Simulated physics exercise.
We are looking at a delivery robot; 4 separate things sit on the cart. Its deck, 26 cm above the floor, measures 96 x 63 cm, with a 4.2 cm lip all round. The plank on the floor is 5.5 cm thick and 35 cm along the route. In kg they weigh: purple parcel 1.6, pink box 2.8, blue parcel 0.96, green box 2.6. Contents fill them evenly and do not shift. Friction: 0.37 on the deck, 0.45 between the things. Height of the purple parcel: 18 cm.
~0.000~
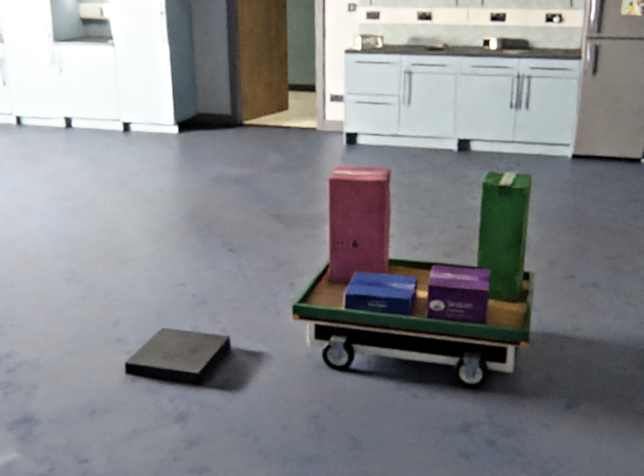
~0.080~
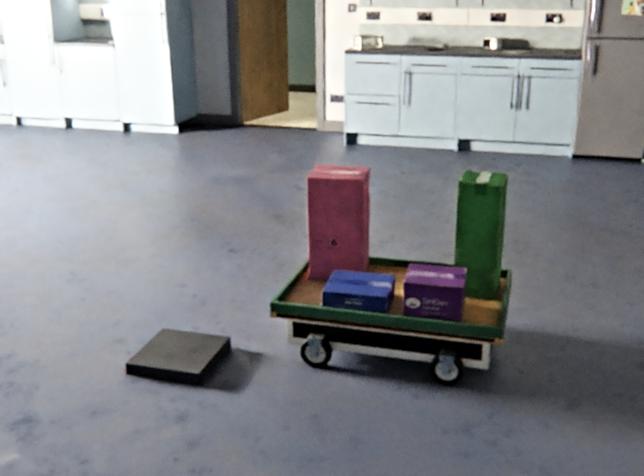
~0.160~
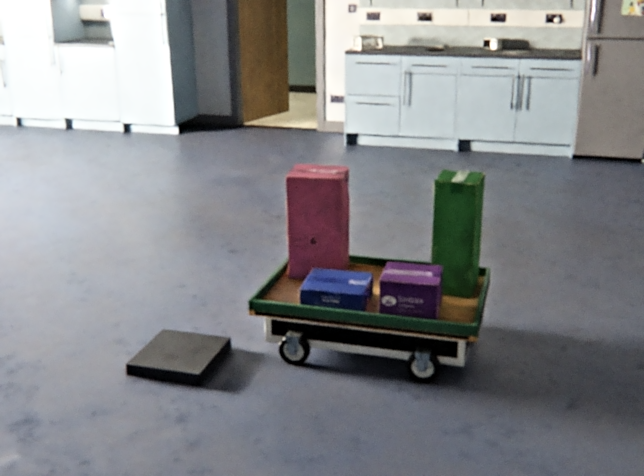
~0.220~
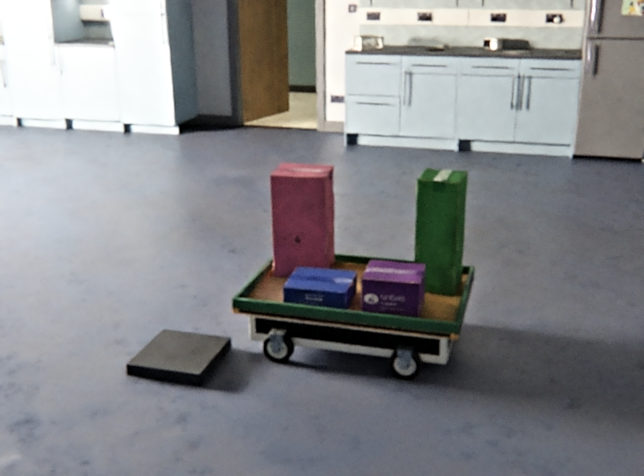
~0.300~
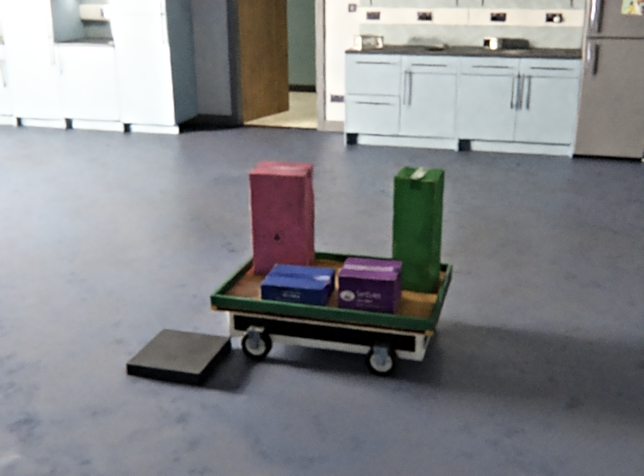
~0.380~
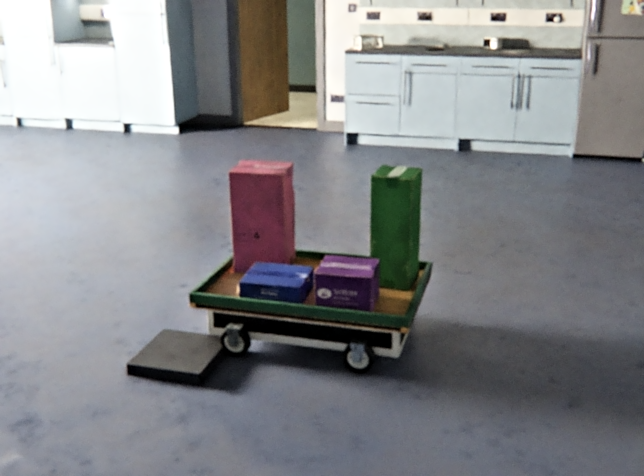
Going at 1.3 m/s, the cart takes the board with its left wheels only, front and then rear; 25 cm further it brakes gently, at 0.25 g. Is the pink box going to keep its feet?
The pink box is still upright.
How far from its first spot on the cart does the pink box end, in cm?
About 6 cm.
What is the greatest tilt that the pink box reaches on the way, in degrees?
Up to 16°.
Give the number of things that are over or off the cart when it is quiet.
In all, 1.
By 0.68 s, cart has run 88 cm; pink box tilted 13° near (204, 199); blue parcel 2 cm from its spot; purple parcel 2 cm from its spot.
By 0.98 s, cart has run 127 cm; pink box tilted 4° near (117, 205); purple parcel tilted 12°; green box tilted 8°.
By 1.28 s, cart has run 166 cm; pink box 5 cm from its spot near (49, 202); green box tilted 28°; purple parcel 5 cm from its spot.
By 1.78 s, cart has run 206 cm; green box now off the cart; pink box 6 cm from its spot; purple parcel 5 cm from its spot.
When it is over (3.0 s), off the cart and tipped over, green box; the other 3 within 10 cm of the start.
